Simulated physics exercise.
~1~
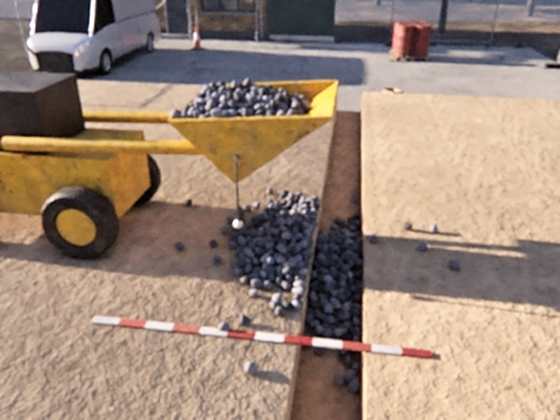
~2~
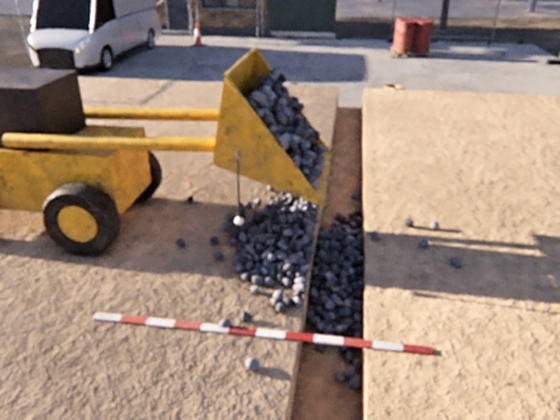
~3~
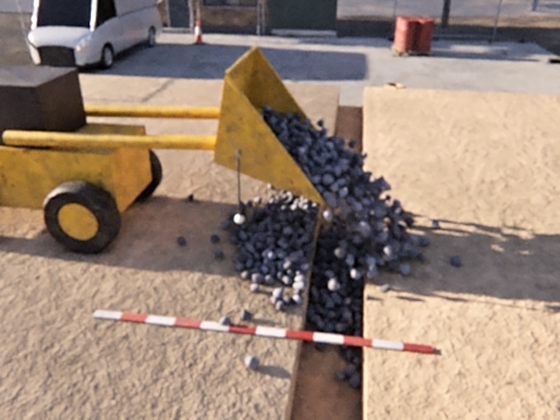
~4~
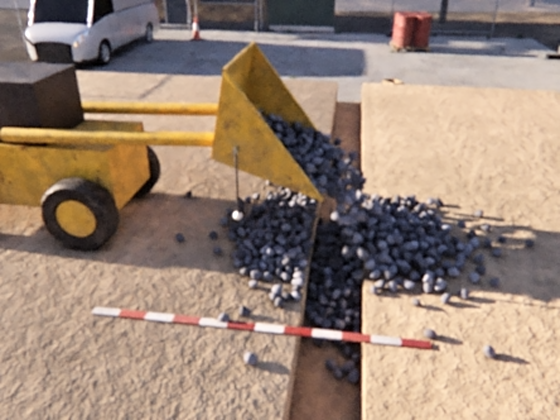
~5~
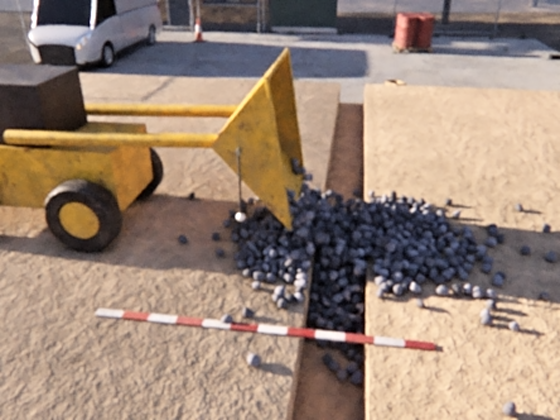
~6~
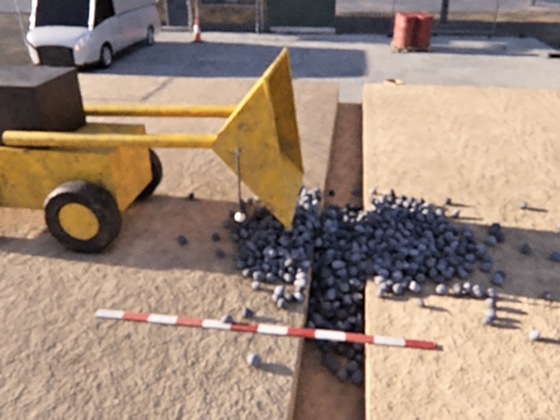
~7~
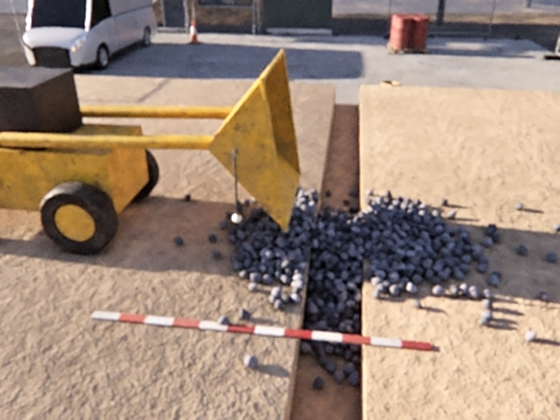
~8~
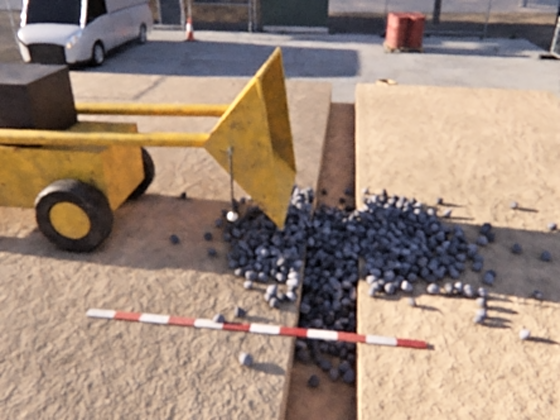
At the start, a yellow loader on the left holds a raised bucket full of dark, rounded stones above an earlier heap that partly fills a narrow trench, with a red and white staff lying in front. The bucket tips forward to the right, and the stones begin to pour over its lip. They tumble onto the heap and into the trench, and many spread onto the sandy ground beyond. The bucket then tilts more steeply and empties. It stays tipped while a few stray stones roll farther right, leaving a broad pile across the trench.
